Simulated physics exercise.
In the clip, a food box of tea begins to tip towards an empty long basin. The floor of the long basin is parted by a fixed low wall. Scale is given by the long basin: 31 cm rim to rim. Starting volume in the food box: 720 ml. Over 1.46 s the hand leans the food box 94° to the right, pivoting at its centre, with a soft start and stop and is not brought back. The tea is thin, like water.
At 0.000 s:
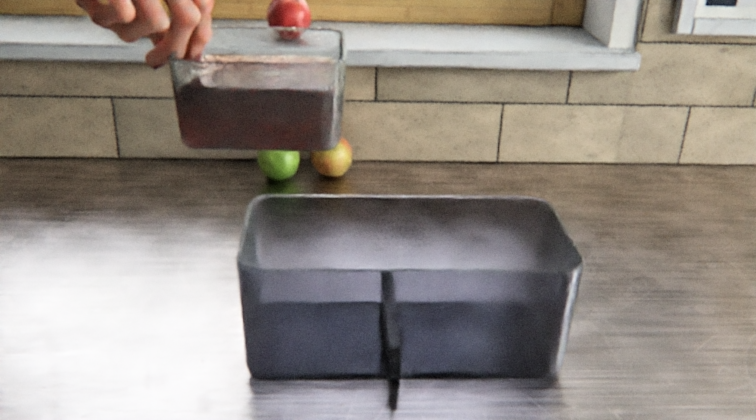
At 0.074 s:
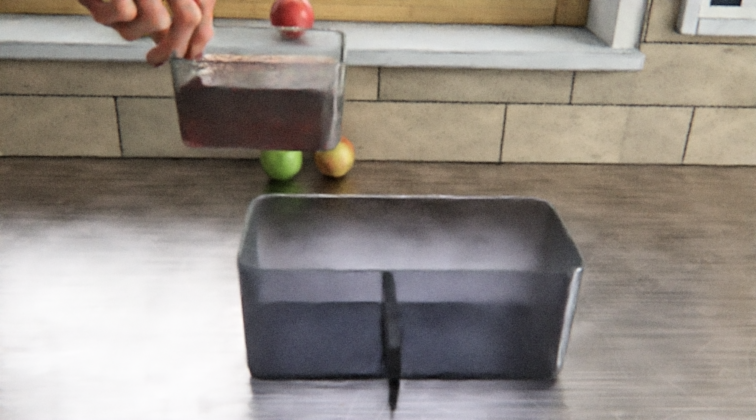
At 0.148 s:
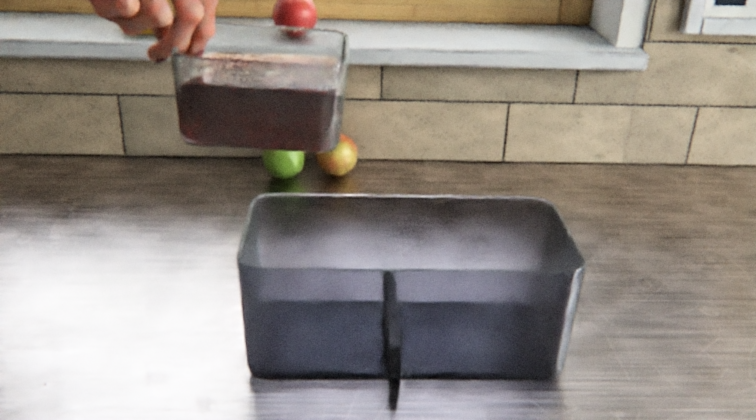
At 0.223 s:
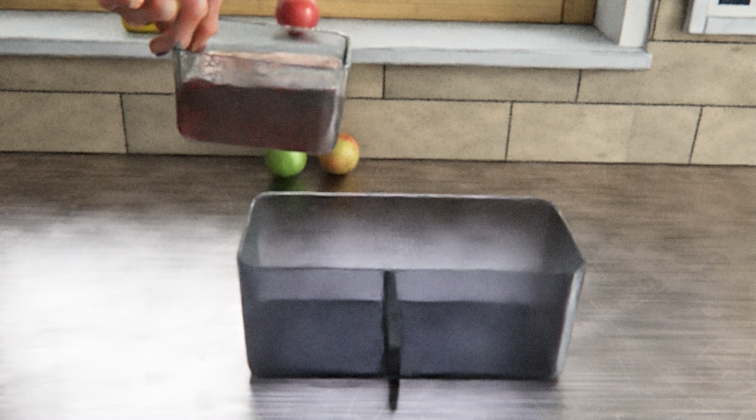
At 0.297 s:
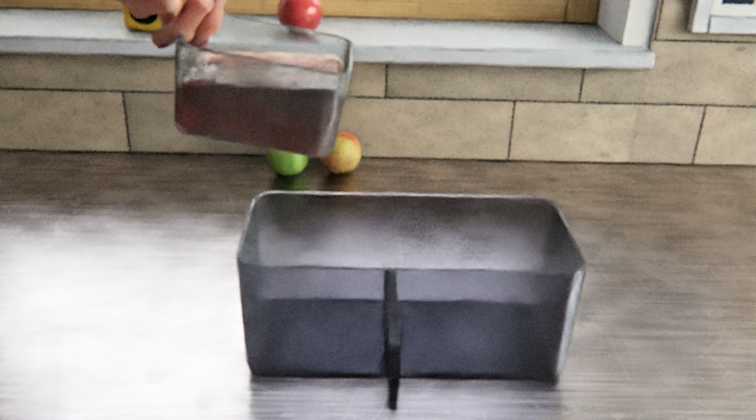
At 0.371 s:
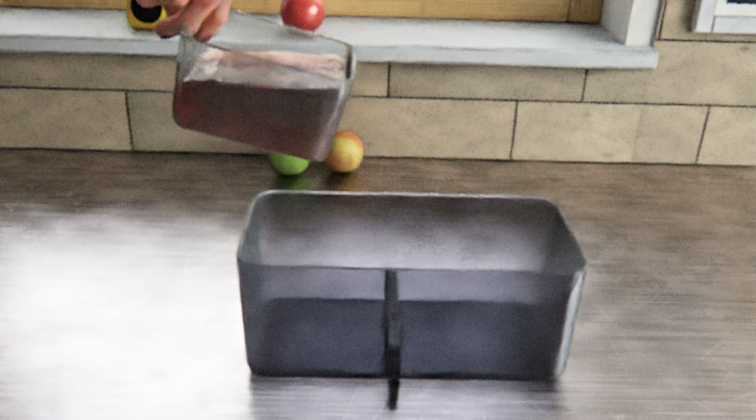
A hand held a clear container of dark reddish liquid above a counter, behind a long, empty divided basin, and slowly tilted it a little to the right while the liquid stayed inside.
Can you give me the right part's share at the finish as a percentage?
Sure, about 64 percent.
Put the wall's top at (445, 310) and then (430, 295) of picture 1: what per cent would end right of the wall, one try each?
I'd put it at about 10 per cent for the first and about 25 per cent for the second.
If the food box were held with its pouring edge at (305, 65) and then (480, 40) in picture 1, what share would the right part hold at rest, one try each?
Try 1: 30 %; try 2: 80 %.
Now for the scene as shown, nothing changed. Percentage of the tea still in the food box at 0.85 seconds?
About 62 per cent.
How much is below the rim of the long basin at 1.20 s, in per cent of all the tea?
Close to 72 in a hundred.
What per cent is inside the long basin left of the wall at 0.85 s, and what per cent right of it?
Left roughly 1 per cent, right roughly 10.
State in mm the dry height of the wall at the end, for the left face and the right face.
The left comes to roughly 22 mm and the right to roughly 14 mm.
Then, 0.85 s in, the tilt is 59° and 62 per cent is still to pour, 1 is left of the wall and 10 right of it.
Then, 1.20 s in, the tilt is 87° and 18 per cent is still to pour, 11 is left of the wall and 62 right of it.
Then, 1.56 s in, the tilt is 94° and 3 per cent is still to pour, 30 is left of the wall and 64 right of it.
Then, 1.96 s in, the tilt is 94° and 0 per cent is still to pour, 35 is left of the wall and 64 right of it.
Finally, 35 per cent lies left of the wall, 64 right of it and 0 outside.
